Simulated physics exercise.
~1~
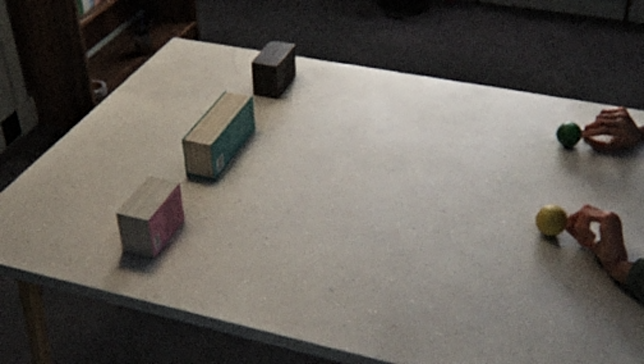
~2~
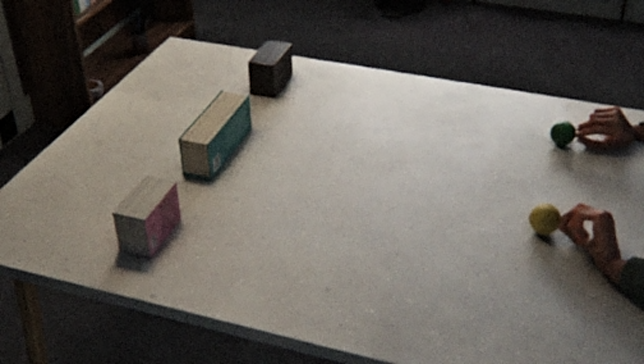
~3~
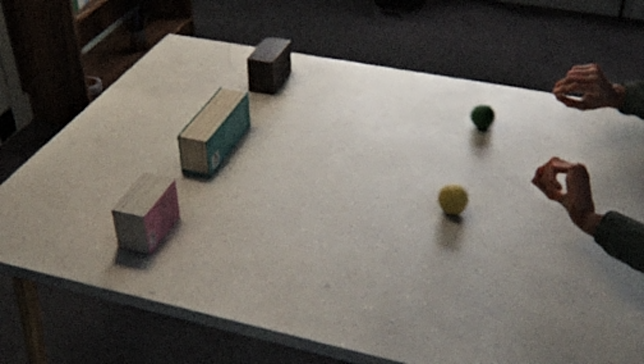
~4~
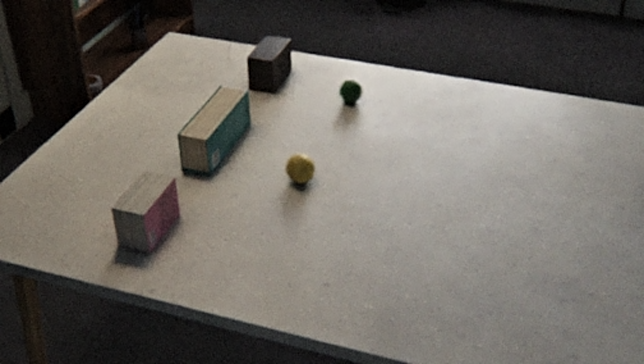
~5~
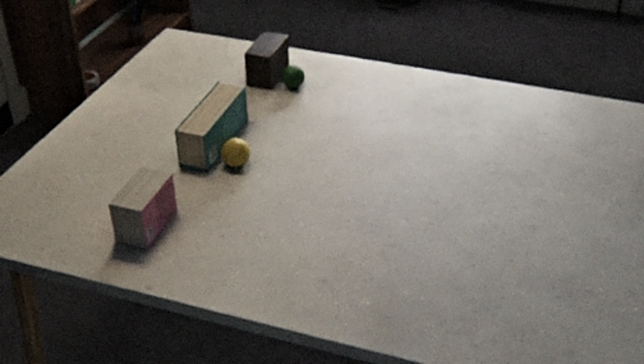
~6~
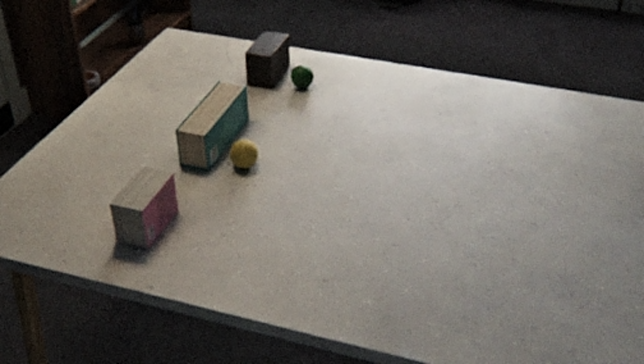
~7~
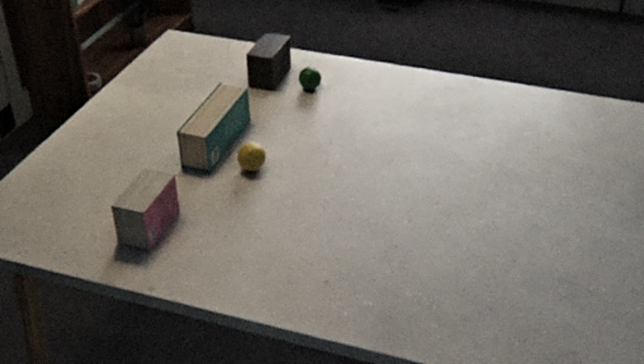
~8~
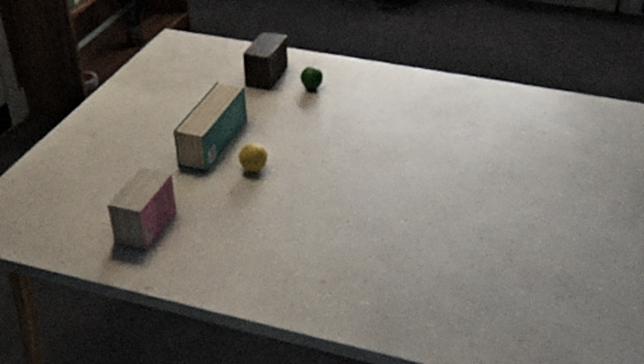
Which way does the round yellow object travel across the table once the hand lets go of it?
It rolls to the left, towards the turquoise book, before coming back a little after hitting it.
